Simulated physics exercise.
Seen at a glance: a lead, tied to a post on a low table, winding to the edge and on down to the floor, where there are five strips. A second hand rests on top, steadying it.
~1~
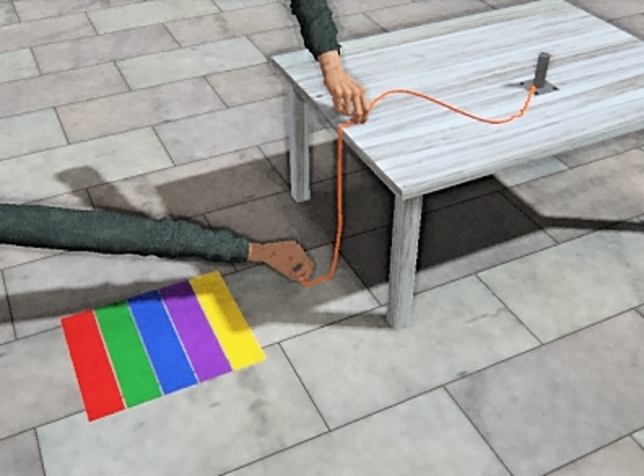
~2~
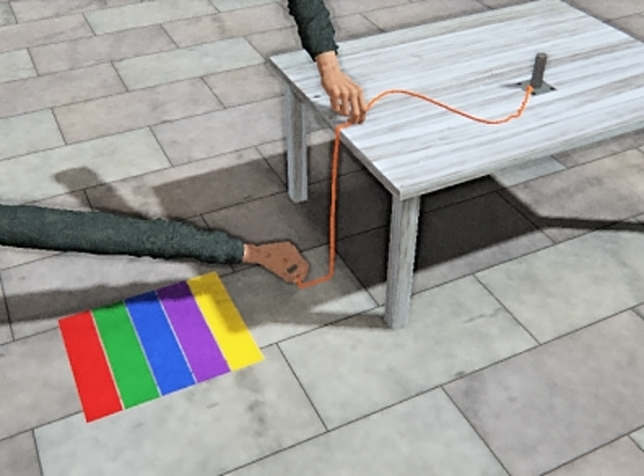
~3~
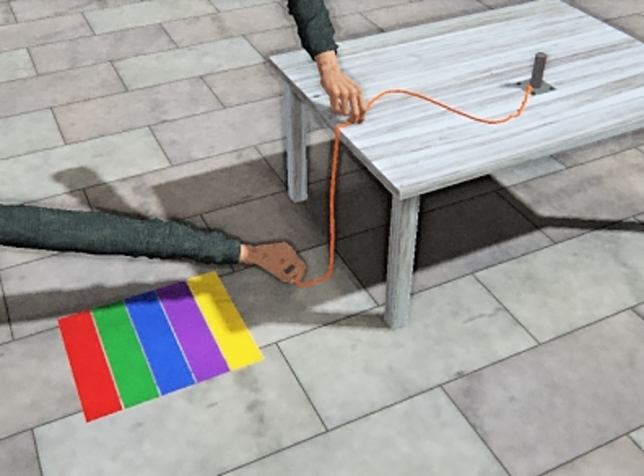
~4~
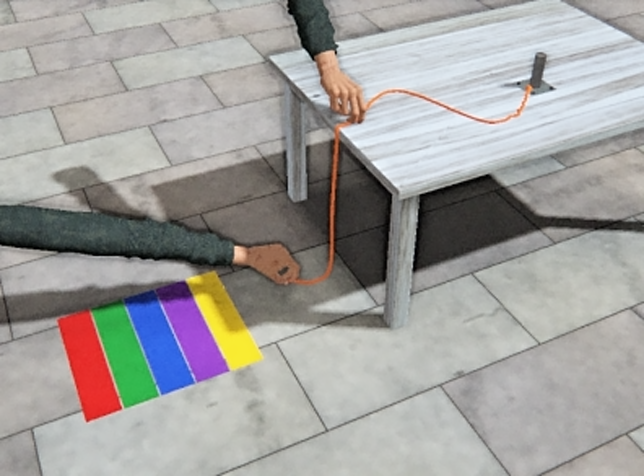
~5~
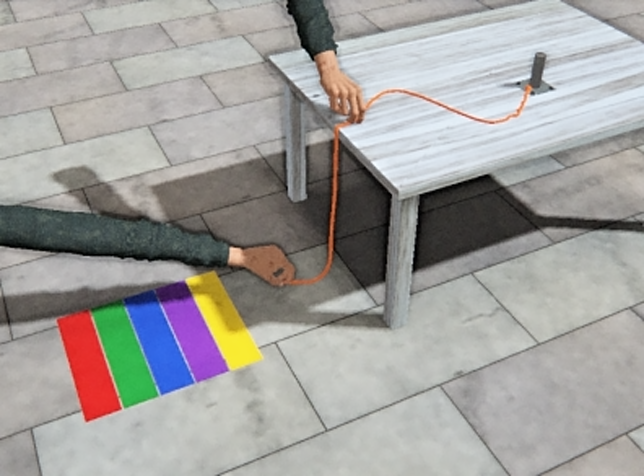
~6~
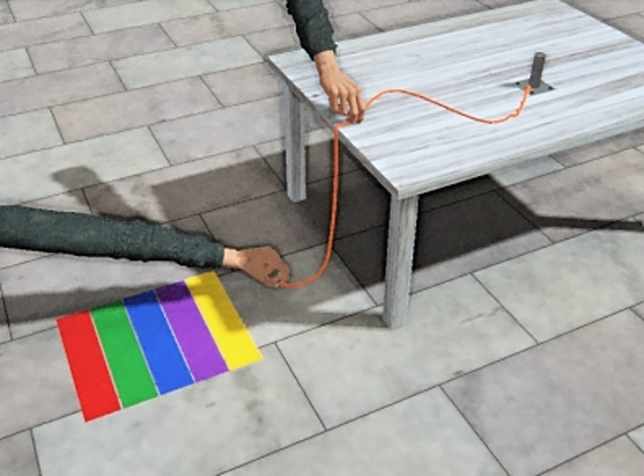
Orange cord tied to a post on a low table, one hand holding it at the edge, another slowly drawing its end left.
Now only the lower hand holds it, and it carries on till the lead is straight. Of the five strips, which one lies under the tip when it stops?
The red strip.
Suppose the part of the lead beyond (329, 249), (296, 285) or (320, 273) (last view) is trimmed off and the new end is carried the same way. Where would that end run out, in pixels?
Estimated positions in order: (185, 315); (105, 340); (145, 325).
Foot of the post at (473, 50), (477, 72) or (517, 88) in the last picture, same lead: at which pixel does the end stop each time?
In pixels, the answers are (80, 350), (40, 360) and (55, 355).
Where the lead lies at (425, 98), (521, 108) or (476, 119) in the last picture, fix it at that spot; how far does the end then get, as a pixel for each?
First (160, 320), next (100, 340), last (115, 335).
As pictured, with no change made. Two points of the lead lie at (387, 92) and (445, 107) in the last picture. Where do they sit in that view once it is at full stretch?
To (338, 135) for the first and to (401, 117) for the second.
Early on, end near (152, 325); over blue.
Midway, end near (105, 340); over green.
At the end of the slack, end near (79, 348); over red. It gets as far as the red strip.
